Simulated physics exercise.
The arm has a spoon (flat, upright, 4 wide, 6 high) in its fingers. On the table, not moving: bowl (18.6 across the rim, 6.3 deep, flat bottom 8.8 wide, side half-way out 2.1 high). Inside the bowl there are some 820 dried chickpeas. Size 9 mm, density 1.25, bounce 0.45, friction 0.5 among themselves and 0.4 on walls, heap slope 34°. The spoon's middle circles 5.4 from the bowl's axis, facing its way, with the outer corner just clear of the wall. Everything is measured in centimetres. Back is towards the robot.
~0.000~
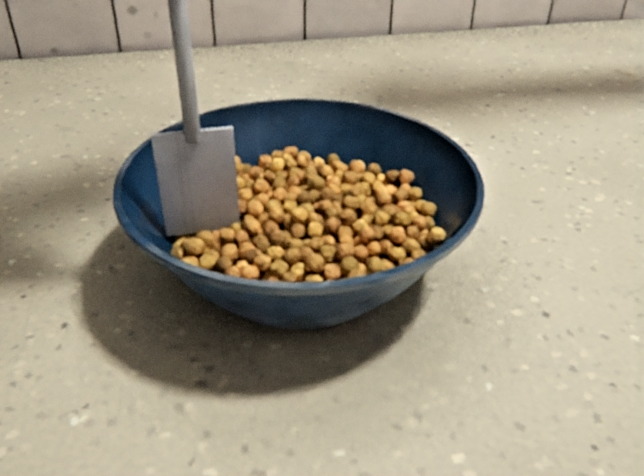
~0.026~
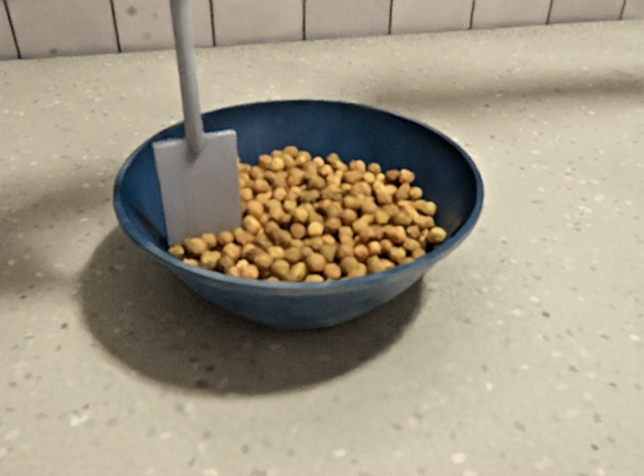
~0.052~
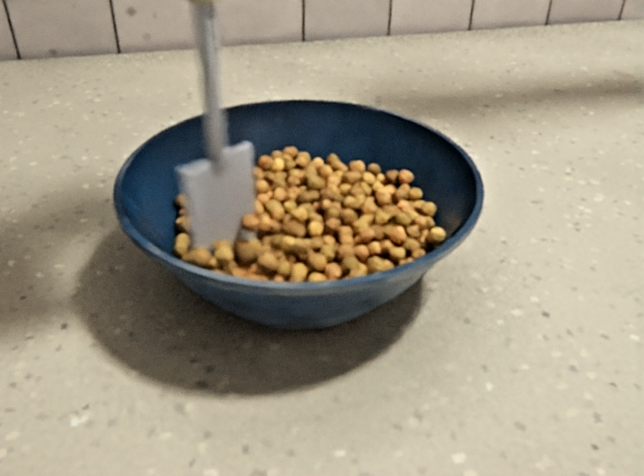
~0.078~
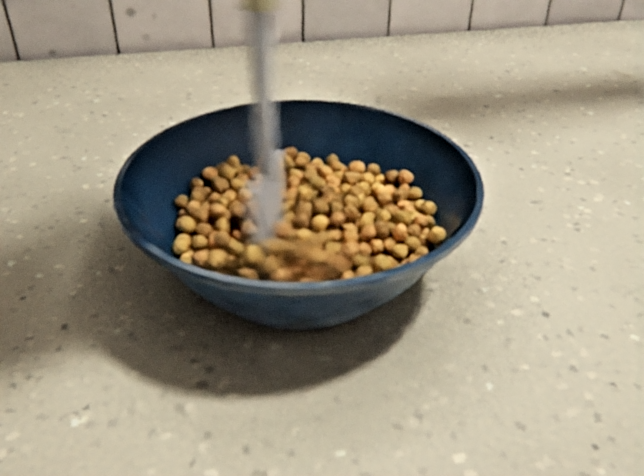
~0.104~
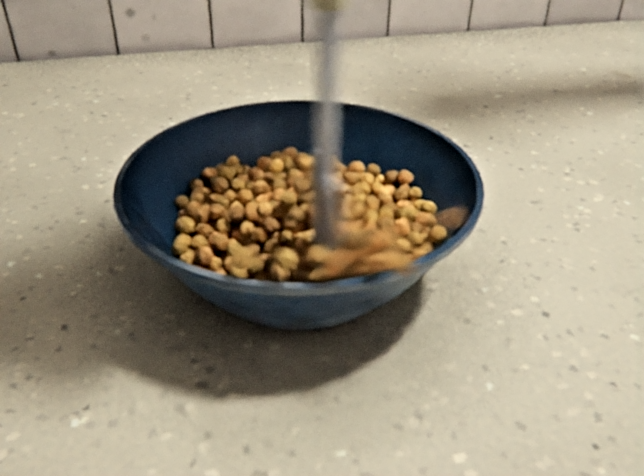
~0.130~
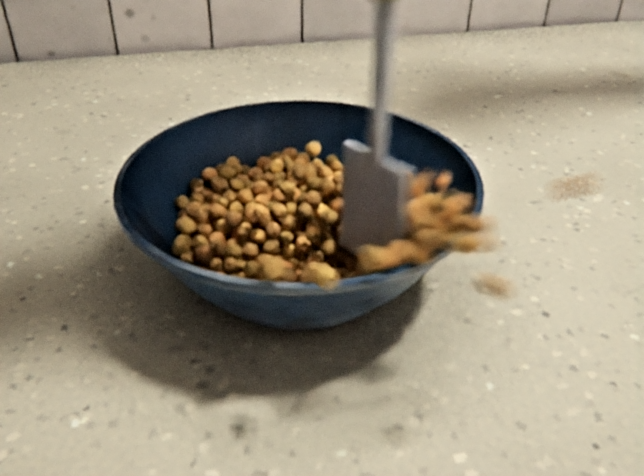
A grey spatula-like tool sweeps rightward through a blue bowl of chickpeas, flinging some over the rim.
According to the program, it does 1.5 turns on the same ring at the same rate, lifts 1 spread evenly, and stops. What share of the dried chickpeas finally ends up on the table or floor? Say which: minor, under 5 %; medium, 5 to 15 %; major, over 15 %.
That would be a major share.
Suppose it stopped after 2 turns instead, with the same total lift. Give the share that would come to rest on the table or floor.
20 %.
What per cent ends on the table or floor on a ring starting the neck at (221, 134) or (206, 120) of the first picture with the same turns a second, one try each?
Roughly 40 and 35 per cent.
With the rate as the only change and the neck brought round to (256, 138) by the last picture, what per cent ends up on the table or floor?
Close to 5 in a hundred.
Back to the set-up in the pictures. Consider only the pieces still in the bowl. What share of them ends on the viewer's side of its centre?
50 %.
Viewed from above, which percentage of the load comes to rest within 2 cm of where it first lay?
Roughly 65 percent of the load.
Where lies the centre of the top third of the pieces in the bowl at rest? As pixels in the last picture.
It is centred around (298, 219).
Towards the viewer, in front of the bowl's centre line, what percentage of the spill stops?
40 %, approximately.
By 0.28 s, 279° round, highest piece 13 above the table; 711 in the bowl, 20 on the table or floor, 84 in flight or on the tool.
By 0.43 s, 78° round, highest piece 13 above the table; 653 in the bowl, 118 on the table or floor, 44 in flight or on the tool.
By 0.70 s, 180° round, highest piece 5 above the table; 649 in the bowl, 166 on the table or floor.
By 1.40 s, 180° round, highest piece 5 above the table; 649 in the bowl, 166 on the table or floor.
Final count, 649 in the bowl, 166 on the table or floor. That is 20 % on the table or floor.
